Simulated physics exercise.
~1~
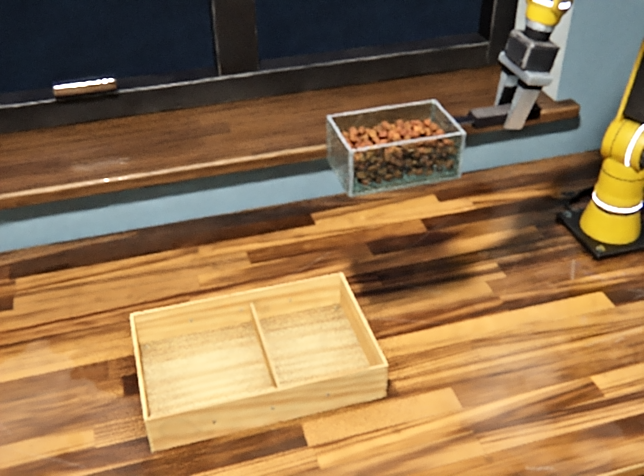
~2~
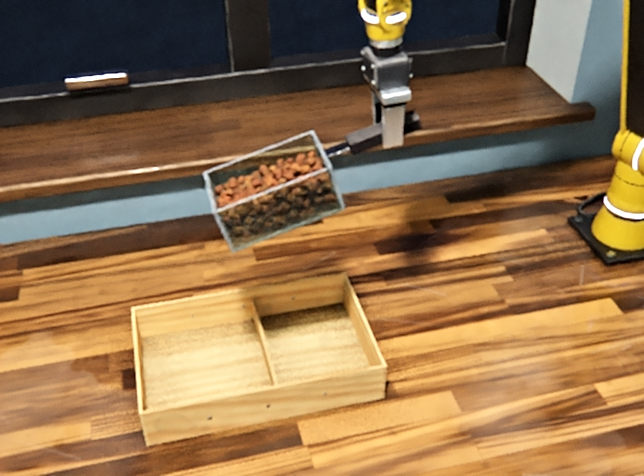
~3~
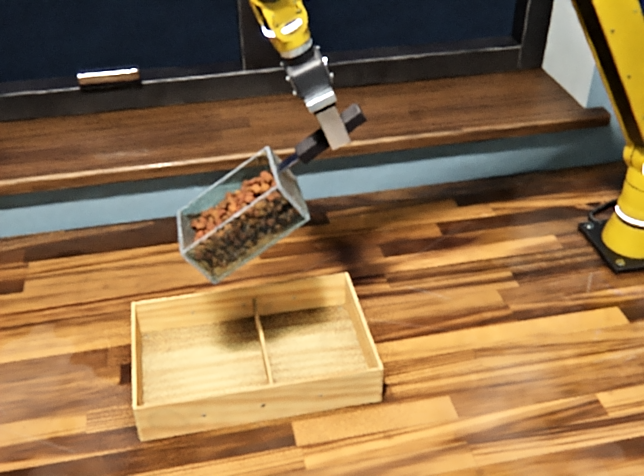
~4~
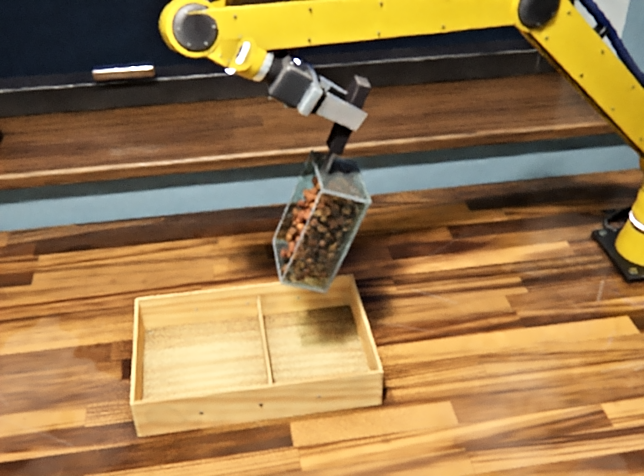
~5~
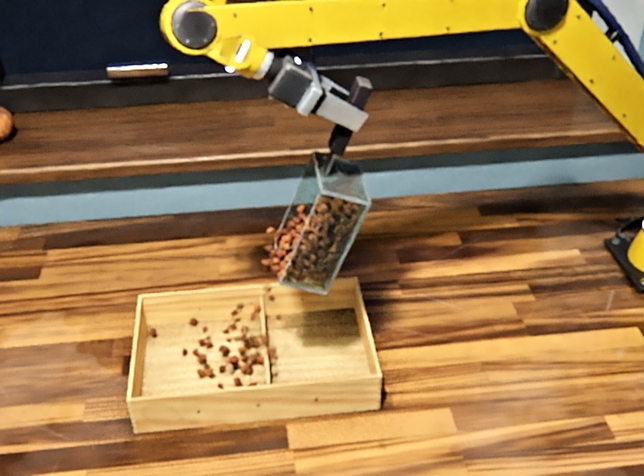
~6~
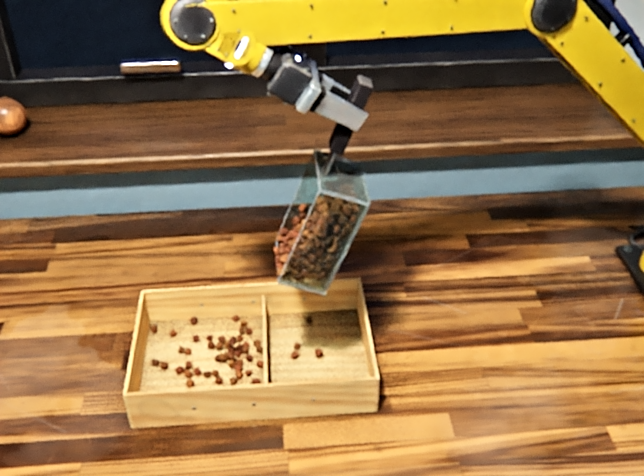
On a wood-plank floor beside a raised brown ledge and dark windows, seen from above at an angle, a shallow pale wooden crate with a dividing wall sits in front. A yellow robot arm with a grey gripper holds a clear box of reddish-brown pellets near the ledge. The arm carries the box left and down toward the crate, tilting it gradually, then swings it back right and tips it steeply. Pellets spill from its lower left edge and scatter in the crate. Most land in the left part, a few in the right, while many stay in the tilted box.
